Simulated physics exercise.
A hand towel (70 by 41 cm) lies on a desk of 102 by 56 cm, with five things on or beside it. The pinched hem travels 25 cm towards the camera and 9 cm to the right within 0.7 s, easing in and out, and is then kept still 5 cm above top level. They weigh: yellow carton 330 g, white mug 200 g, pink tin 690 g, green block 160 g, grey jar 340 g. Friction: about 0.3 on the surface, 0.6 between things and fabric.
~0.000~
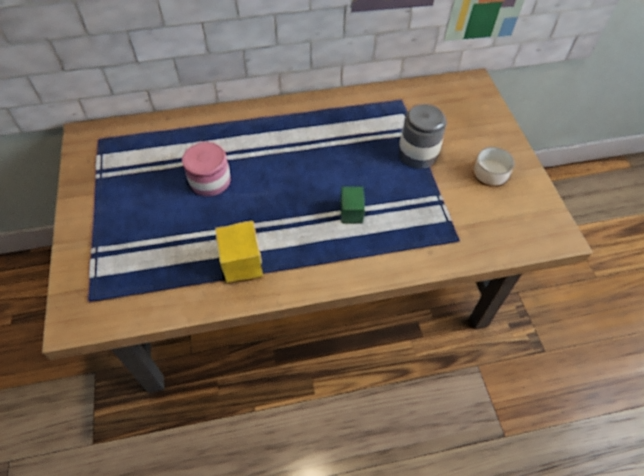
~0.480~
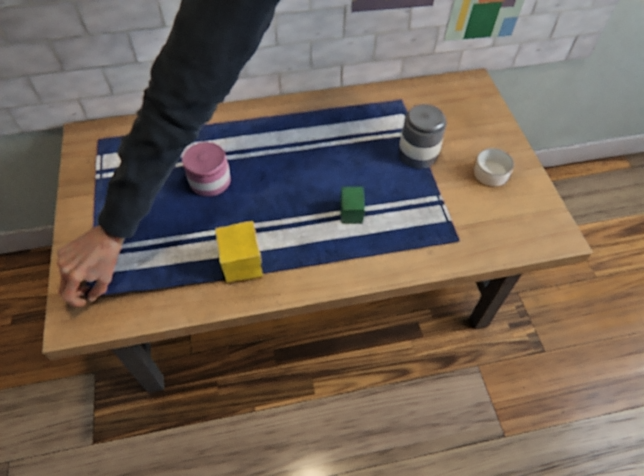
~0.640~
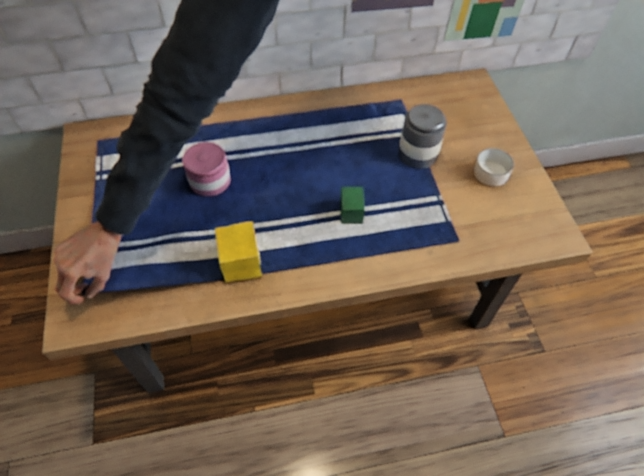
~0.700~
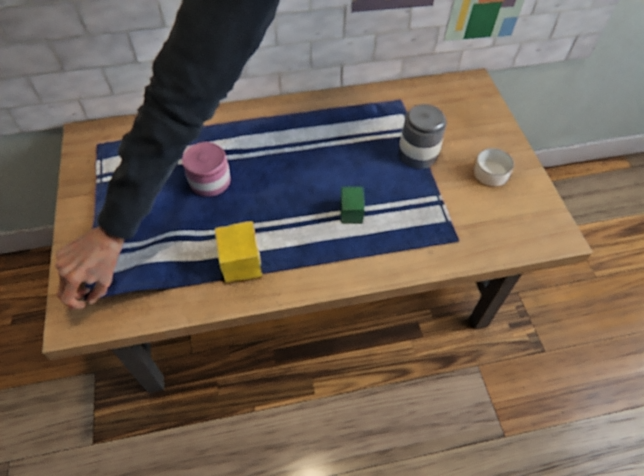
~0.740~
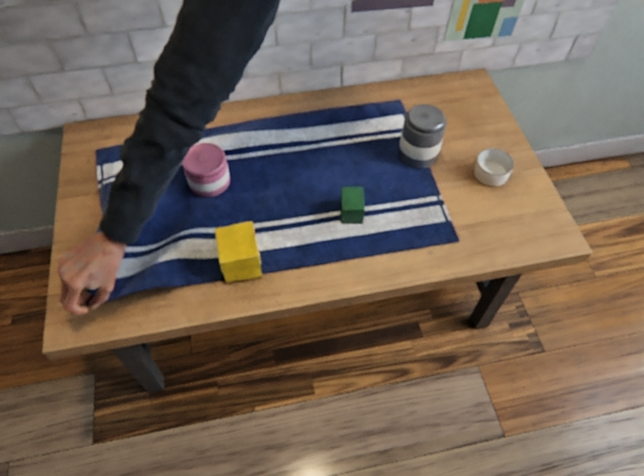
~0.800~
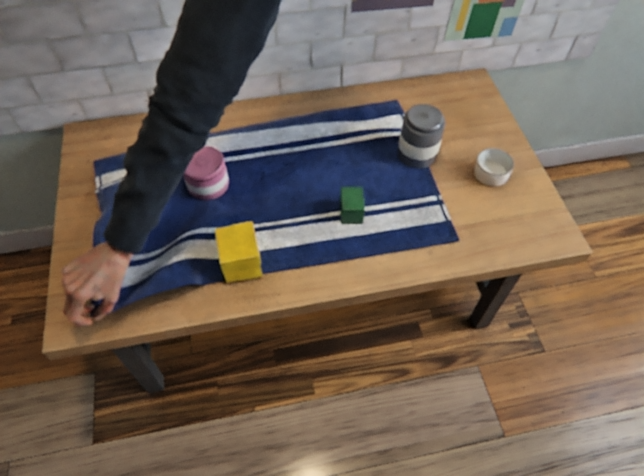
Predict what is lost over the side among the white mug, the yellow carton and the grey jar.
The white mug stays on, the yellow carton falls off, the grey jar keeps to the top.
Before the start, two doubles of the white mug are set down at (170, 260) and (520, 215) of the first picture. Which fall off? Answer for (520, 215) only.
There: Stays on.
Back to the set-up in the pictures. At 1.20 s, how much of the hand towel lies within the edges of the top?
Some 85 per cent of it.
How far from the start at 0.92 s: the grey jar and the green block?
About: Grey jar 2 cm, green block 2 cm.
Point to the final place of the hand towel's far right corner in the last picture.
Around (332, 110).
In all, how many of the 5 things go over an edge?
I count 2.
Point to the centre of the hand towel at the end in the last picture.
Around (256, 244).
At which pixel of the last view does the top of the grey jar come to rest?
Near (381, 119).
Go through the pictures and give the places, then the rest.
In the first picture, shows, white mug (496, 160); yellow carton (237, 241); grey jar (427, 116); hand towel corners (89, 302) (98, 139) (460, 241).
In the second picture, shows, hand towel corners (98, 140) (460, 241); grip (86, 298).
In the third picture, shows, hand towel corners (98, 141) (459, 241); grip (83, 295).
In the fourth picture, shows, hand towel corners (97, 144) (459, 241); grip (85, 300).
In the fifth picture, shows, hand towel corners (96, 150) (459, 241); grip (87, 306).
In the sixth picture, shows, white mug (496, 161); yellow carton (237, 242); grey jar (425, 116); hand towel corners (94, 161) (459, 241); grip (91, 317).
By 0.9 s, 100 % of the hand towel is still over the top; grey jar 2 cm off its start, yellow carton 2 cm off its start, pink tin 6 cm off its start.
By 1.1 s, 95 % of the hand towel is still over the top; yellow carton 9 cm off its start, grey jar 6 cm off its start, pink tin on its side, 14 cm off its start.
By 1.2 s, 85 % of the hand towel is still over the top; yellow carton 14 cm off its start at (269, 320), grey jar 8 cm off its start at (386, 117), pink tin on its side, 20 cm off its start at (188, 248).
By 1.3 s, 85 % of the hand towel is still over the top; yellow carton over the edge, grey jar 9 cm off its start, pink tin on its side, 24 cm off its start.
By 2.9 s, 85 % of the hand towel is still over the top; yellow carton over the edge, grey jar 9 cm off its start at (381, 119), white mug 0 cm off its start at (496, 162), pink tin over the edge.
